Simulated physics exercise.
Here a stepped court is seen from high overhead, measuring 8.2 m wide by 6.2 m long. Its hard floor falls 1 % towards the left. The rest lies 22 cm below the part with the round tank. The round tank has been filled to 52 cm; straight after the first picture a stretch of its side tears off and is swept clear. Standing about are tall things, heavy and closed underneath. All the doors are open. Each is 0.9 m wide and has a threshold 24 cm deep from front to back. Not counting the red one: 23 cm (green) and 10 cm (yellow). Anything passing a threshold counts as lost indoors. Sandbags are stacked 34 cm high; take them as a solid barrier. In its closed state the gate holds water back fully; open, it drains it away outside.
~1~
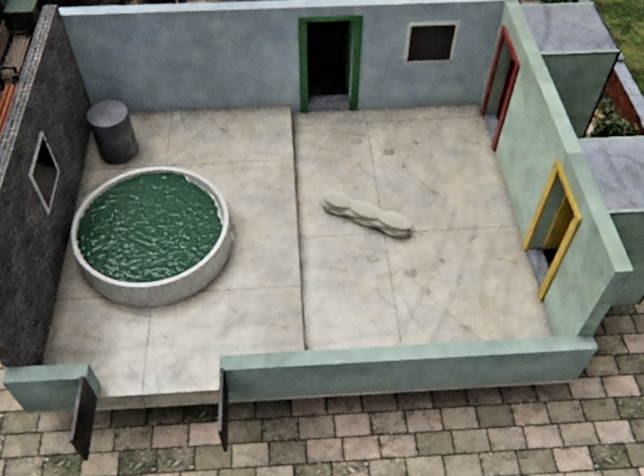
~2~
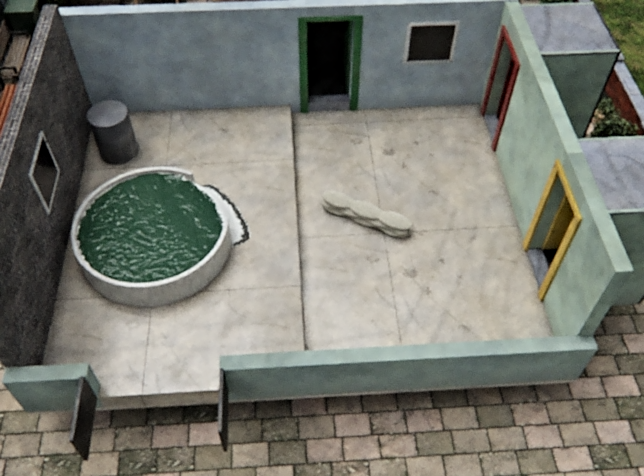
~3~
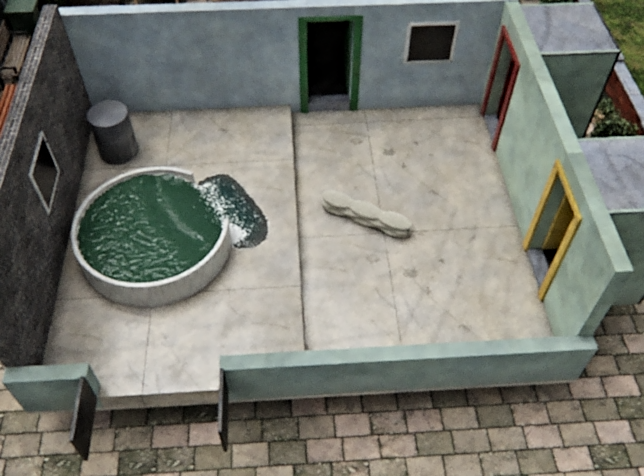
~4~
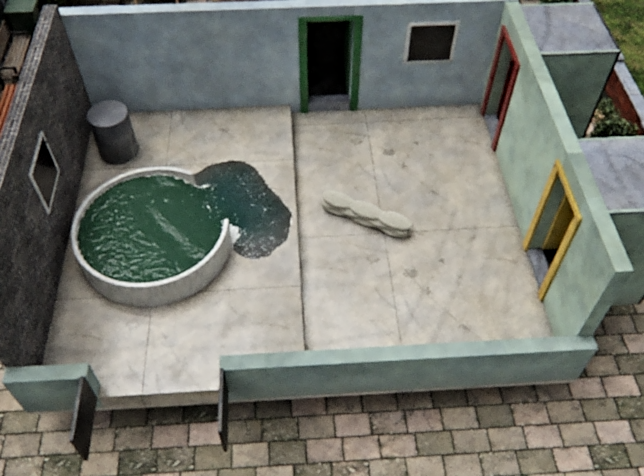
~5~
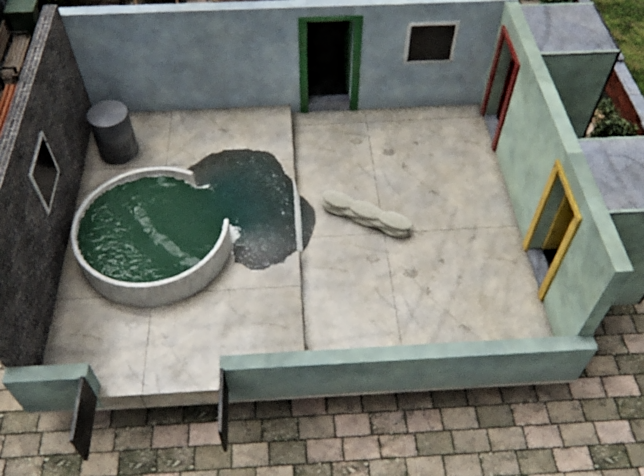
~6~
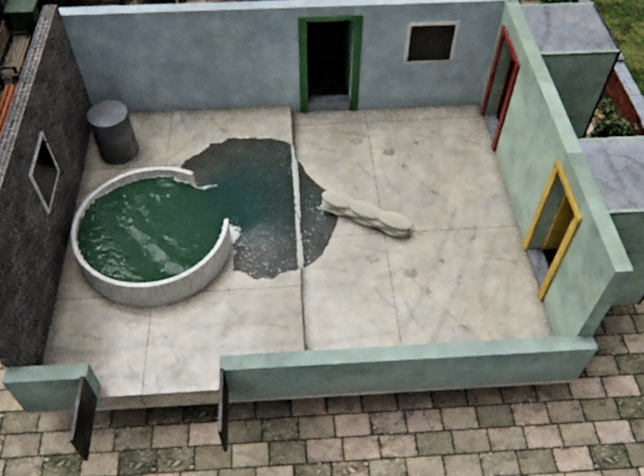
Green water lies in a round tank in a walled court until a piece of the rim on its right side breaks away. Water pours through the gap and spreads in a dark, widening sheet across the pale floor, crossing the step line and reaching the near end of the low sandbags.
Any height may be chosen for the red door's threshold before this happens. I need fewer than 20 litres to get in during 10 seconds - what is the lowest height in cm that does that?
I would say 18 cm is just enough.
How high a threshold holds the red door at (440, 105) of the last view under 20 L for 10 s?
It needs roughly 12.0 cm.
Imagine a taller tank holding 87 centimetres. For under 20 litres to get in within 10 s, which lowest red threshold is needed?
I'd say close to 37 cm.
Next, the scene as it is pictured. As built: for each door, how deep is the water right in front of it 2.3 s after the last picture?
Before red it's 11 cm, before green 16 cm, before yellow 0 cm.
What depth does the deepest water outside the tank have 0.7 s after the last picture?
Around 26 centimetres.
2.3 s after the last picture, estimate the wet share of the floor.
About 50 per cent.
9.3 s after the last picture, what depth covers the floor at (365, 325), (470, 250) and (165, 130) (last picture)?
About 9, 4 and 2 cm respectively.
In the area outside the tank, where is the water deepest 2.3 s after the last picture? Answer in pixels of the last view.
Look close to (477, 105).
Then, 0.7 s after the last picture water covers 25 % of the floor, deepest (26 cm) near (221, 207); it has not reached the red door.
Then, 2.3 s after the last picture water covers 50 % of the floor, deepest (32 cm) near (477, 105); 11 cm at the red door, 0 litres in over its 6 cm threshold.
Then, 9.3 s after the last picture water covers 75 % of the floor, deepest (14 cm) near (306, 326); 5 cm at the red door, 192 litres in over its 6 cm threshold.
At the red door as built, the water peaked near 21 cm, 3.3 s after the last picture.
With a threshold of 15.5 cm, 36 litres would have come in within the 10 s; with 21 cm, 8 litres. So under 20 litres takes about 18 cm.
